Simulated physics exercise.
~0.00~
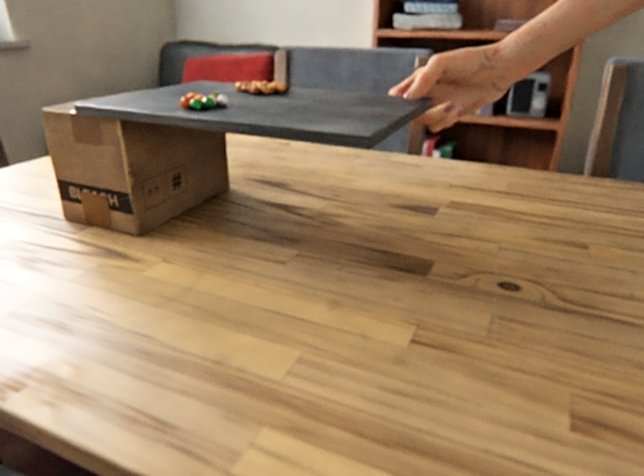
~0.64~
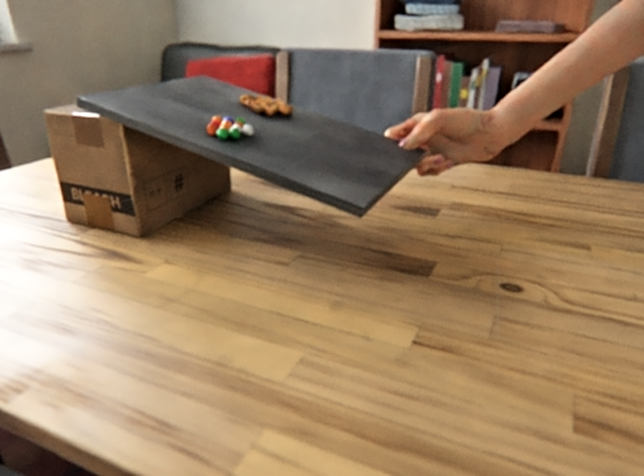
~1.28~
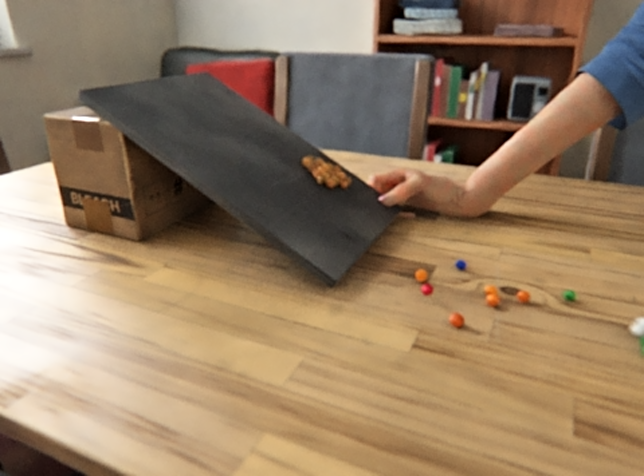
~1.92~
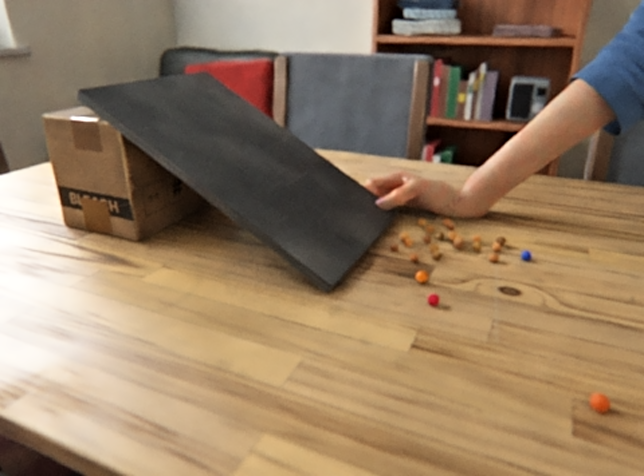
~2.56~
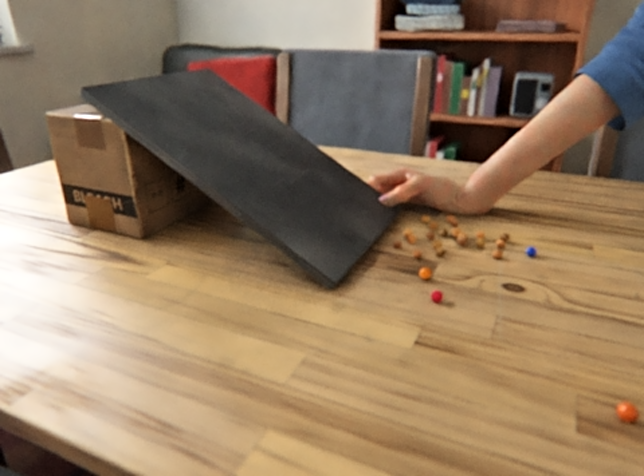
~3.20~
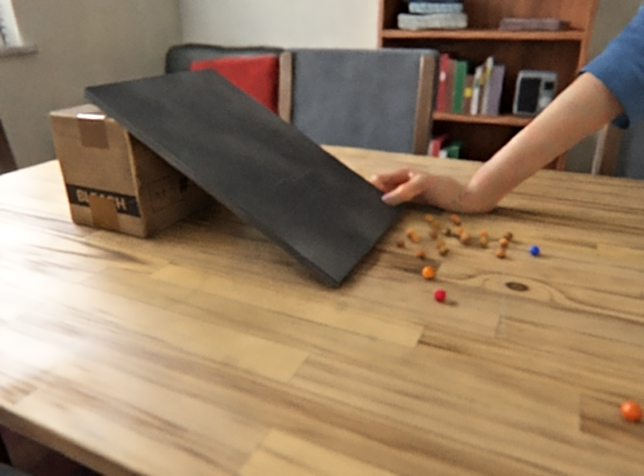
A dark board, propped on a cardboard box at the left and held level by a hand at the right, carries a cluster of colorful little balls in front and a pile of small brown pieces behind. The hand lowers its end, and both groups stay on as the board begins to slope. As it tilts further, the colorful balls roll off and scatter across the wooden table, while the brown pieces remain near the low end. Then they slide off too, stopping close to the board. The board rests as a ramp, with the colorful balls spread farther, some out of view.
